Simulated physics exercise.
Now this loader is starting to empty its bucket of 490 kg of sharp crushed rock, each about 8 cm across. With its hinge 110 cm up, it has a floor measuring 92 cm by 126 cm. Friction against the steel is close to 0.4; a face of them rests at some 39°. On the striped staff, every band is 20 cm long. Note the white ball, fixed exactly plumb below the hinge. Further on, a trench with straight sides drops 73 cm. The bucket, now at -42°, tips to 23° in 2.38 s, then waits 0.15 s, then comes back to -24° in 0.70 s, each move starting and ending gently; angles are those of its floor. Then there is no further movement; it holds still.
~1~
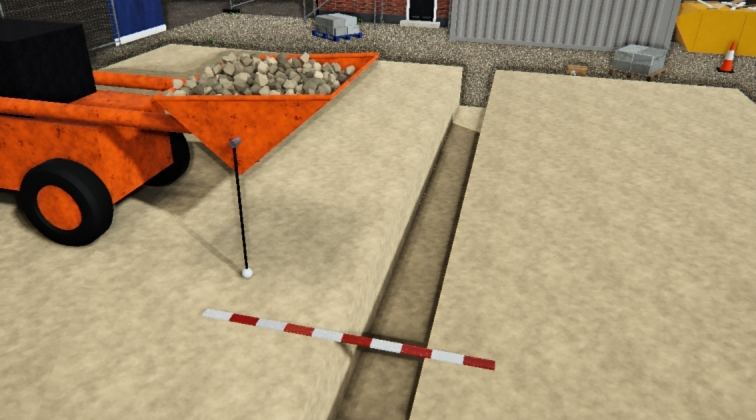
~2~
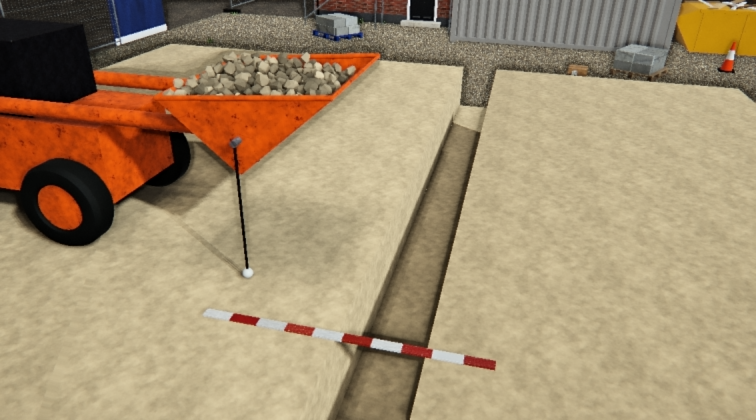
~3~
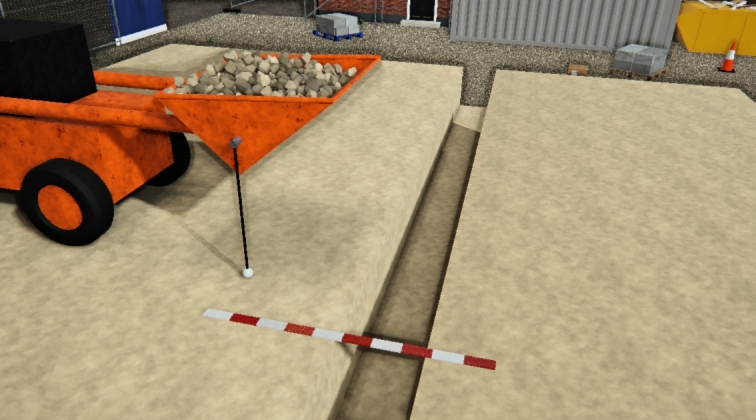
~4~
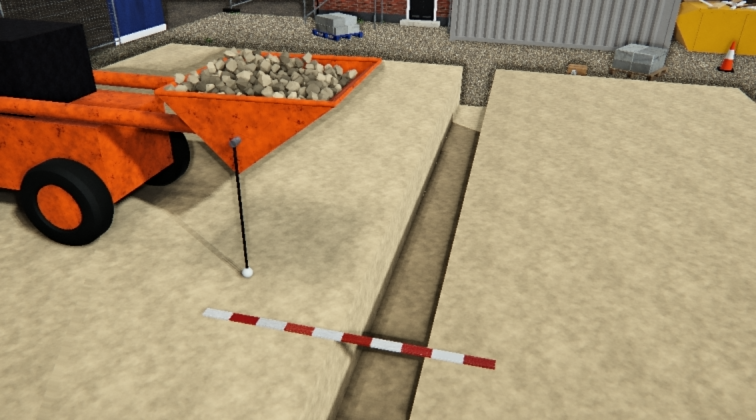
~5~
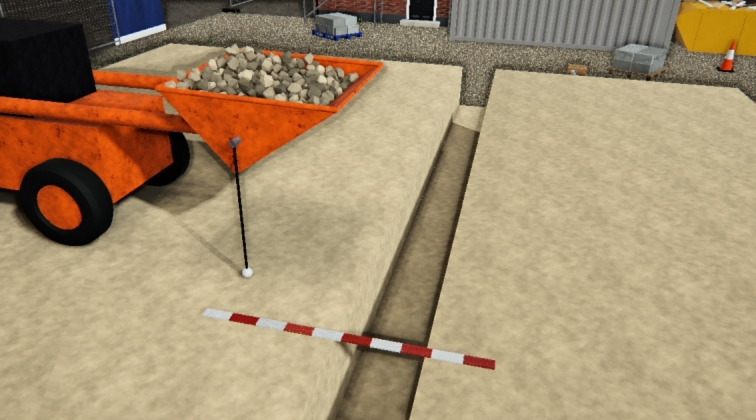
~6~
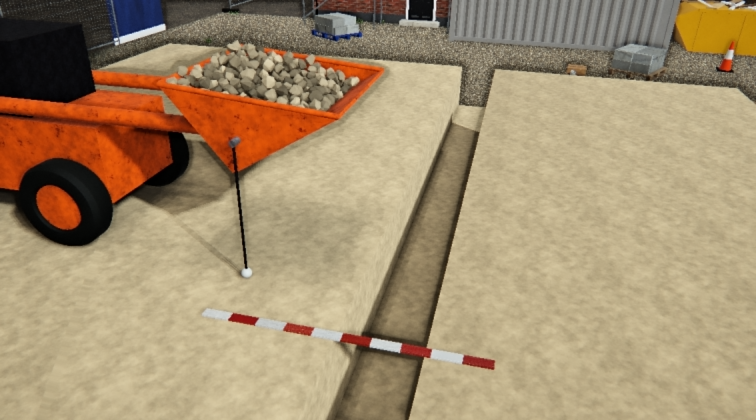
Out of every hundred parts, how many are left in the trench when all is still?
Near 45 in every hundred.
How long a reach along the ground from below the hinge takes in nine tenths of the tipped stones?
About 140 cm ahead of the hinge.
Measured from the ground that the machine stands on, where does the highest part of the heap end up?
It rests some 8 cm higher than the ground the machine stands on.
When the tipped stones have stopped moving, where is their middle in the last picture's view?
Centre estimate: Around (419, 318).
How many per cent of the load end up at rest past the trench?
Load fraction: Approx. 0 %.
A little later the floor is at 13°; 100 % in the bucket; the foremost stones are at (333, 148).
Then the floor is at 23°; 76 % in the bucket, 14 % short of the trench, 11 % in the trench; the foremost stones are at (412, 293).
Later still the floor is at -24°; 53 % in the bucket, 2 % short of the trench, 44 % in the trench, 1 % past the trench; the foremost stones are at (468, 283).
In the end the floor is at -24°; 53 % in the bucket, 2 % short of the trench, 45 % in the trench, 1 % past the trench; the foremost stones are at (469, 286).
